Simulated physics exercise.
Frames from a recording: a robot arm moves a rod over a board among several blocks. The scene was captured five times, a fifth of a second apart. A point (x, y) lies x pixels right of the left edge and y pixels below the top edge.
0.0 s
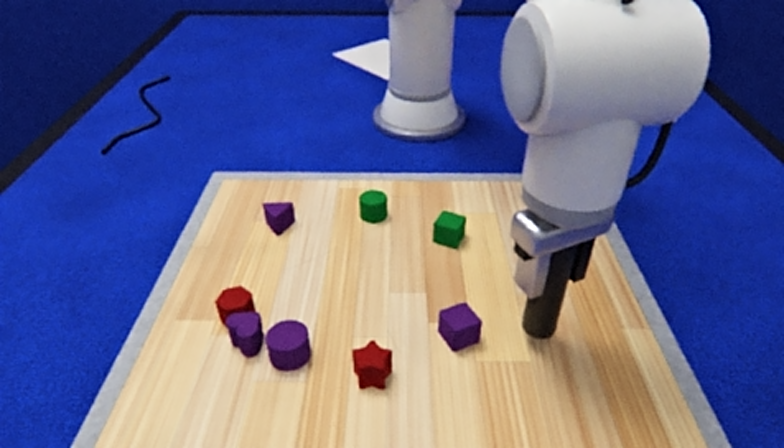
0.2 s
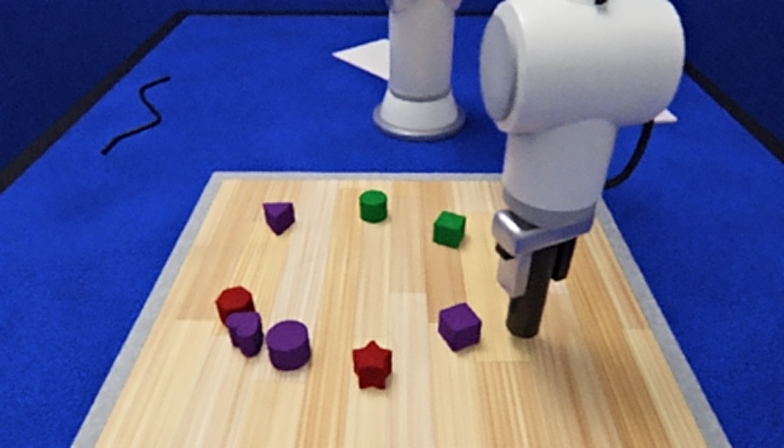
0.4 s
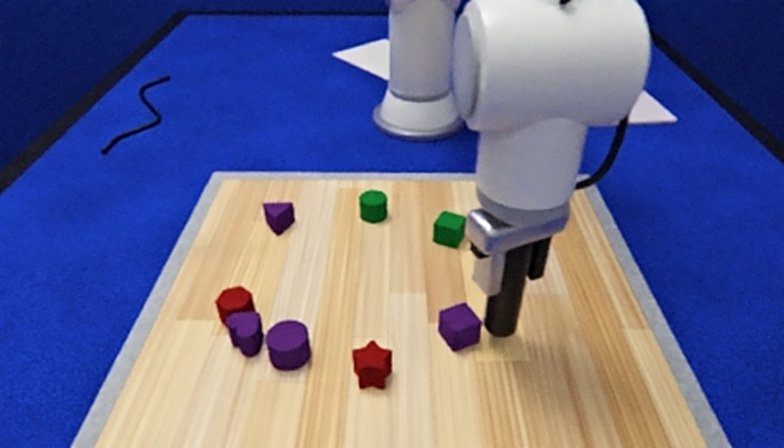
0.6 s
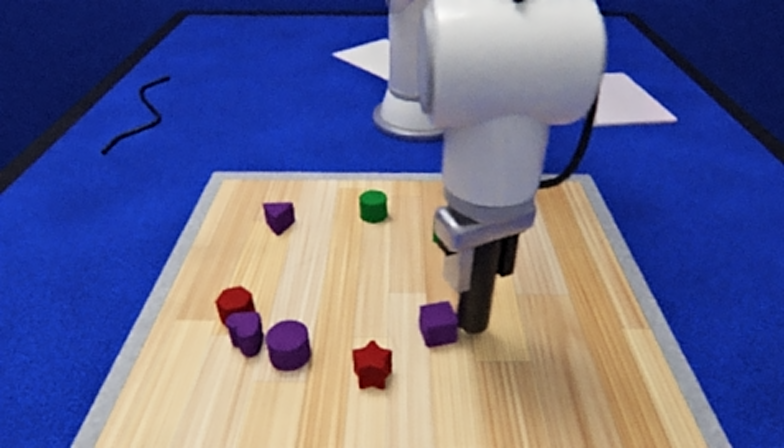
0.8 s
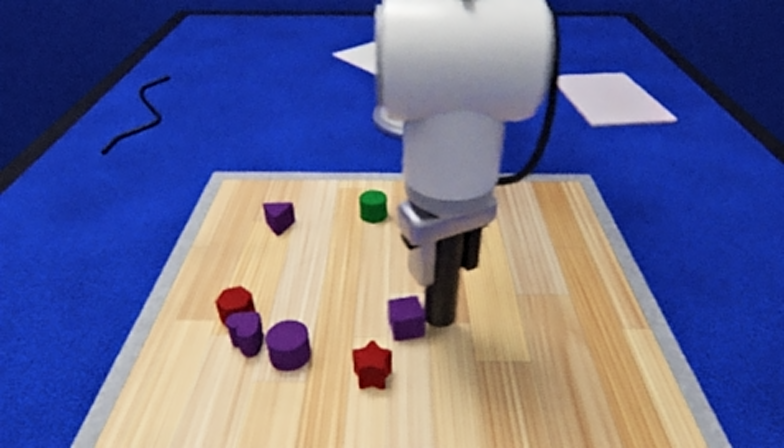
On a light wooden board set over blue fabric, a white robot arm holds a dark rod upright to the right of scattered red, purple and green blocks. The rod slides left to the purple cube, then pushes it a short way left, while the red star stays in place.
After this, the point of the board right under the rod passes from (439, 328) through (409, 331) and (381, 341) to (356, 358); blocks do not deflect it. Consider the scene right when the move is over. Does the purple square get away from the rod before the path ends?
Yes.
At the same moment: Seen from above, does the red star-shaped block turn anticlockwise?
Short answer: Yes.
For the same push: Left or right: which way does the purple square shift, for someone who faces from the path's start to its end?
That block drifts right.
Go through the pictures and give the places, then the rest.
The first frame shows rod's lower end at (539, 327); purple circular block at (287, 334); red star-shaped block at (372, 354); purple square at (461, 316).
The second frame shows rod at (522, 327); blocks still.
The third frame shows rod at (500, 325); blocks still.
The fourth frame shows rod at (472, 322); purple square at (439, 313).
The fifth frame shows rod at (440, 316); purple circular block at (287, 334); red star-shaped block at (372, 354); purple square at (406, 307).
Halfway along, rod at (393, 324); purple square at (362, 305), turned 45° clockwise.
At the end, rod at (355, 346); purple circular block still; red star-shaped block at (367, 365), turned 35° anticlockwise; purple square at (350, 306), turned 70° clockwise.
